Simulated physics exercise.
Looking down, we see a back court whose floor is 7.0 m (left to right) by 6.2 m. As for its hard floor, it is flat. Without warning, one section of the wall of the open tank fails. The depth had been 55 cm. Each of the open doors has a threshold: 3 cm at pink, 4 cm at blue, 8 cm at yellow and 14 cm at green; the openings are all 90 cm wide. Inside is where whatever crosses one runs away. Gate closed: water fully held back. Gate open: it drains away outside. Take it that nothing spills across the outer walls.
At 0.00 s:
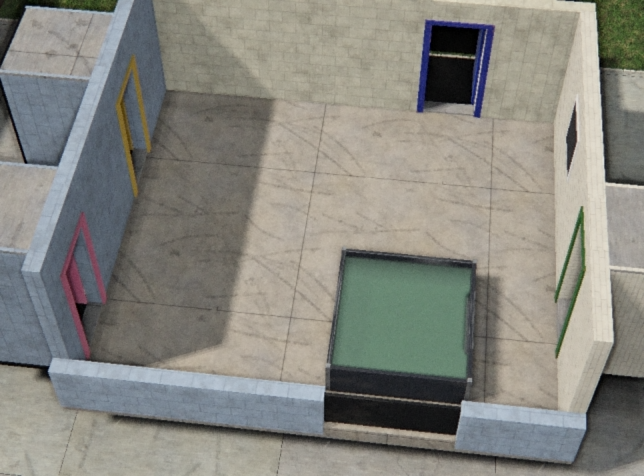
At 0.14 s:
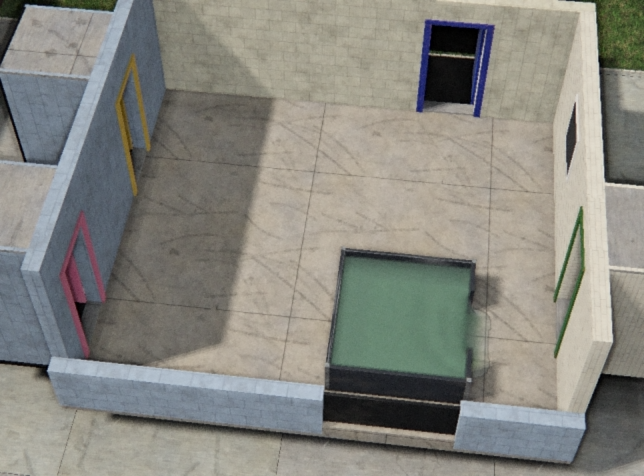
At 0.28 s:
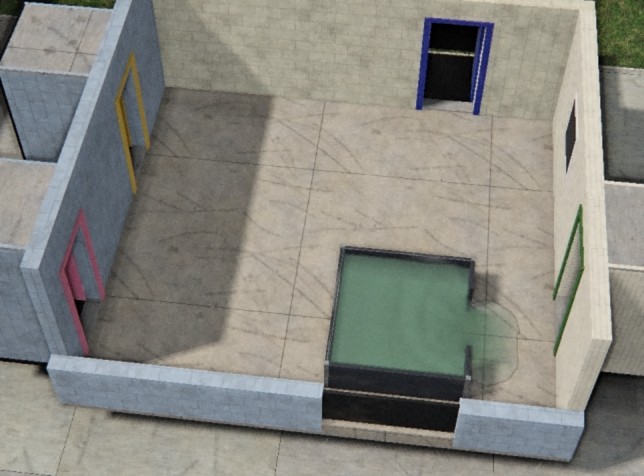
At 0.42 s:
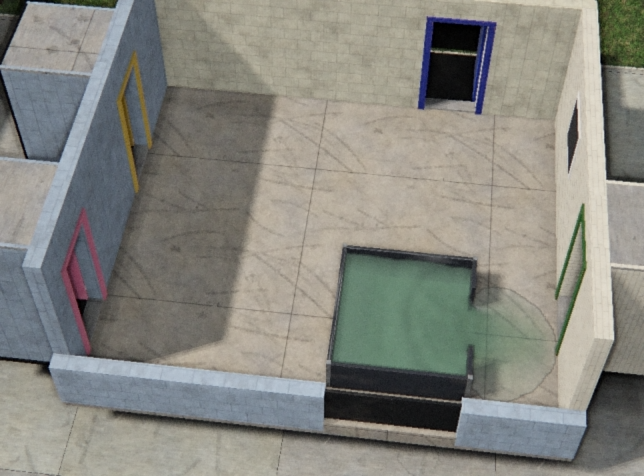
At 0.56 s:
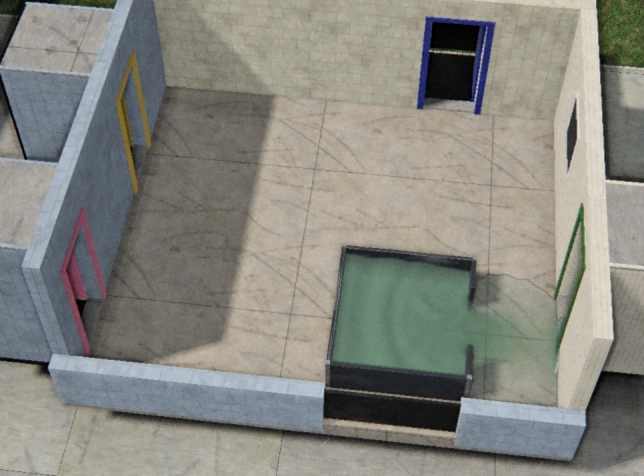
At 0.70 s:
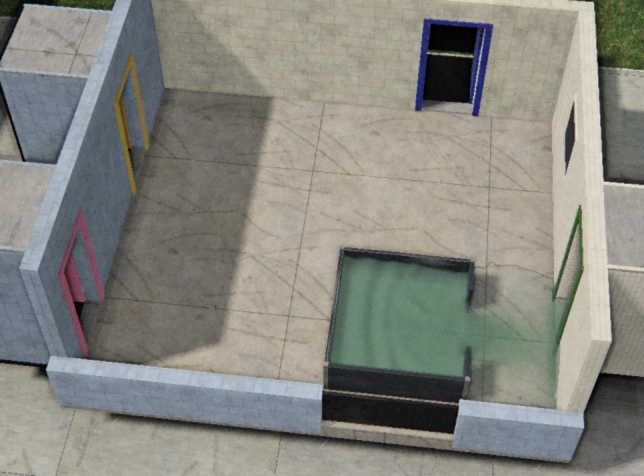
In a walled court, green water pours from a dark tank's right side and spreads across the floor.
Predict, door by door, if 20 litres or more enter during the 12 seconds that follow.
As I see it, the pink door overruns the limit; the blue door overruns the limit; the yellow door stops short of the limit; the green door overruns the limit.
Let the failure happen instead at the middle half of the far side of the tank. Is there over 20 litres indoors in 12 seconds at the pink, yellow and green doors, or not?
In that case, pink door: Less than that, yellow door: Less than that, green door: Less than that.
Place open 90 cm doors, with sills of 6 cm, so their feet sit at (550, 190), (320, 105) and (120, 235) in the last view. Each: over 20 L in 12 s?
Note, doorways in listed order: Stays short, stays short, stays short.
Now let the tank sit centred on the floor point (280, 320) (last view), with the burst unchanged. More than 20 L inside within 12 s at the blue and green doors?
Blue: Too much; green: Too much.
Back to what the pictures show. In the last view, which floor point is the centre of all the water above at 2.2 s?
The water's centre sits at about (441, 337).
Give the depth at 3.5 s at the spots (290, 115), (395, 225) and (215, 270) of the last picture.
0, 0 and 0 cm, respectively.
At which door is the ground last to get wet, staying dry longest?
Last: Yellow.
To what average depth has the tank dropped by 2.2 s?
It averages close to 32 cm.
After 1.4 s water covers 10 % of the floor and is deepest (41 cm) near (546, 434); pink door not reached, blue door not reached, yellow door not reached, green door 33 cm at the sill, 63 L in.
After 2.2 s water covers 15 % of the floor and is deepest (34 cm) near (546, 434); pink door not reached, blue door not reached, yellow door not reached, green door 31 cm at the sill, 151 L in.
After 3.5 s water covers 35 % of the floor and is deepest (24 cm) near (546, 359); pink door not reached, blue door 7 cm at the sill, 0 L in, yellow door not reached, green door 23 cm at the sill, 229 L in.
After 7.0 s water covers 65 % of the floor and is deepest (16 cm) near (545, 349); pink door 6 cm at the sill, 32 L in, blue door 8 cm at the sill, 32 L in, yellow door not reached, green door 15 cm at the sill, 290 L in.
After 12.0 s water covers 90 % of the floor and is deepest (8 cm) near (533, 433); pink door 4 cm at the sill, 55 L in, blue door 6 cm at the sill, 56 L in, yellow door 6 cm at the sill, 0 L in, green door 8 cm at the sill, 292 L in.
